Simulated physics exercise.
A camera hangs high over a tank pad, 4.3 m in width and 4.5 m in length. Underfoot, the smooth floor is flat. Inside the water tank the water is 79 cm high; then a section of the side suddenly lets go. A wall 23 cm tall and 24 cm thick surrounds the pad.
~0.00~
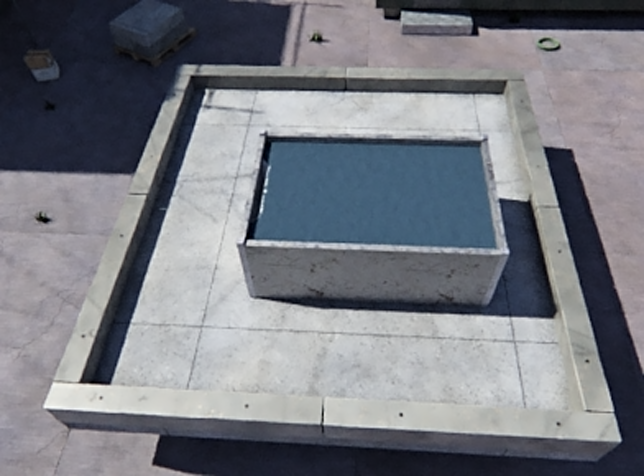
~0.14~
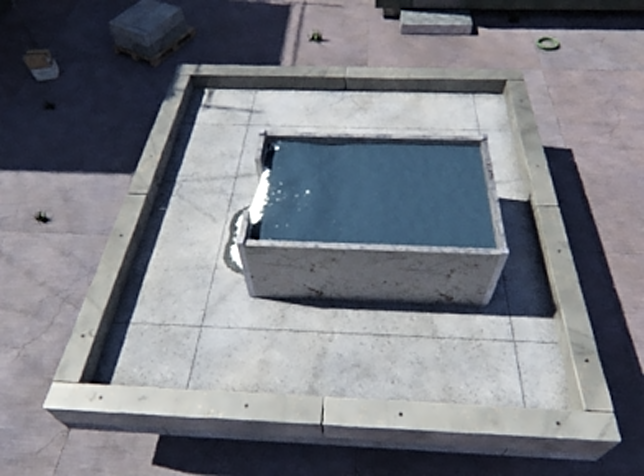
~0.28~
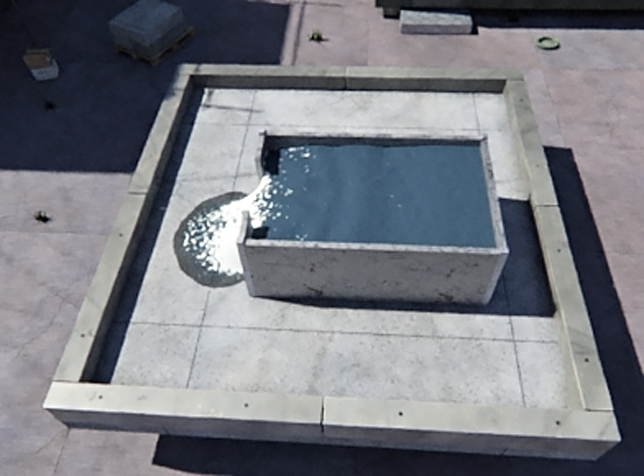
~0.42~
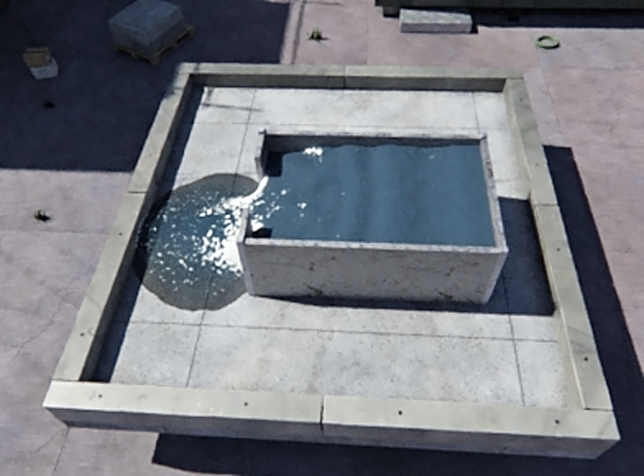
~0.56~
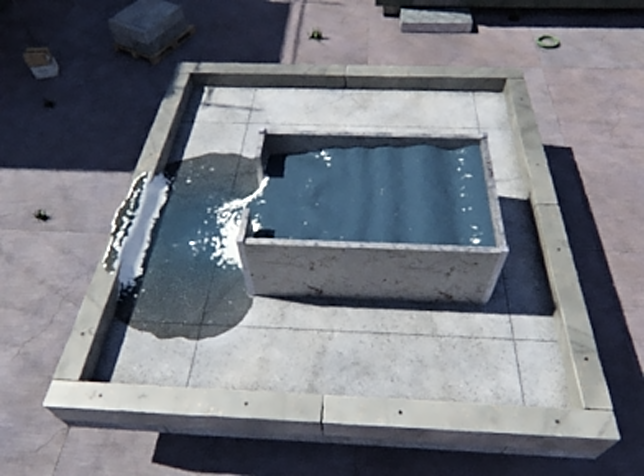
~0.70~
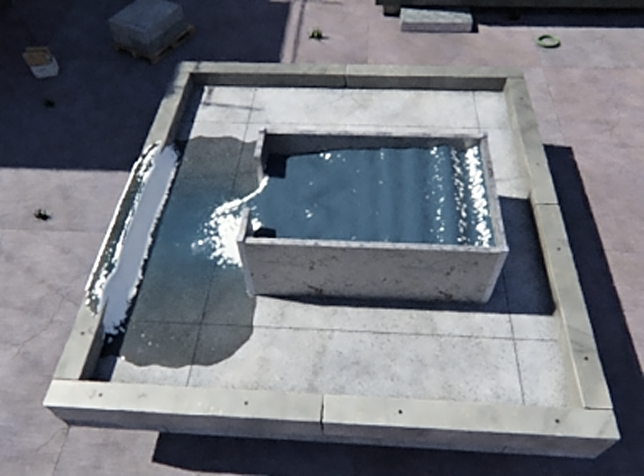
The clip opens on a still, full rectangular water tank in the middle of a walled concrete pad. Water bursts through a gap in the tank's left side and fans across the floor in a widening dark pool. It then strikes the left wall in white foam and spreads along it.
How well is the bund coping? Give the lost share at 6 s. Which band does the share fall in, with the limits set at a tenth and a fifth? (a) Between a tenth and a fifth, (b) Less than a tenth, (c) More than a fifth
a.
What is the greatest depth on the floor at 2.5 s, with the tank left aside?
About 36 cm at most.
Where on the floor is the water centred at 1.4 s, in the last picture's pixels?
At roughly (310, 236).
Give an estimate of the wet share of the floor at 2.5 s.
Close to 60 in a hundred.
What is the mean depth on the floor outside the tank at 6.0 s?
Reading: Close to 9 cm.
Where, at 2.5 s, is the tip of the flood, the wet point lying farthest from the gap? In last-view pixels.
About pixel (440, 98).
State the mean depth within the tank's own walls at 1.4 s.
The average depth is around 53 cm.
After 1.1 s water covers 25 % of the floor and is deepest (58 cm) near (148, 221); 0 % is over the wall.
After 1.4 s water covers 30 % of the floor and is deepest (52 cm) near (256, 238); 2 % is over the wall.
After 2.5 s water covers 50 % of the floor and is deepest (36 cm) near (90, 389); 11 % is over the wall.
After 4.0 s water covers 70 % of the floor and is deepest (28 cm) near (144, 234); 15 % is over the wall.
After 6.0 s water covers 75 % of the floor and is deepest (21 cm) near (487, 233); 15 % is over the wall.
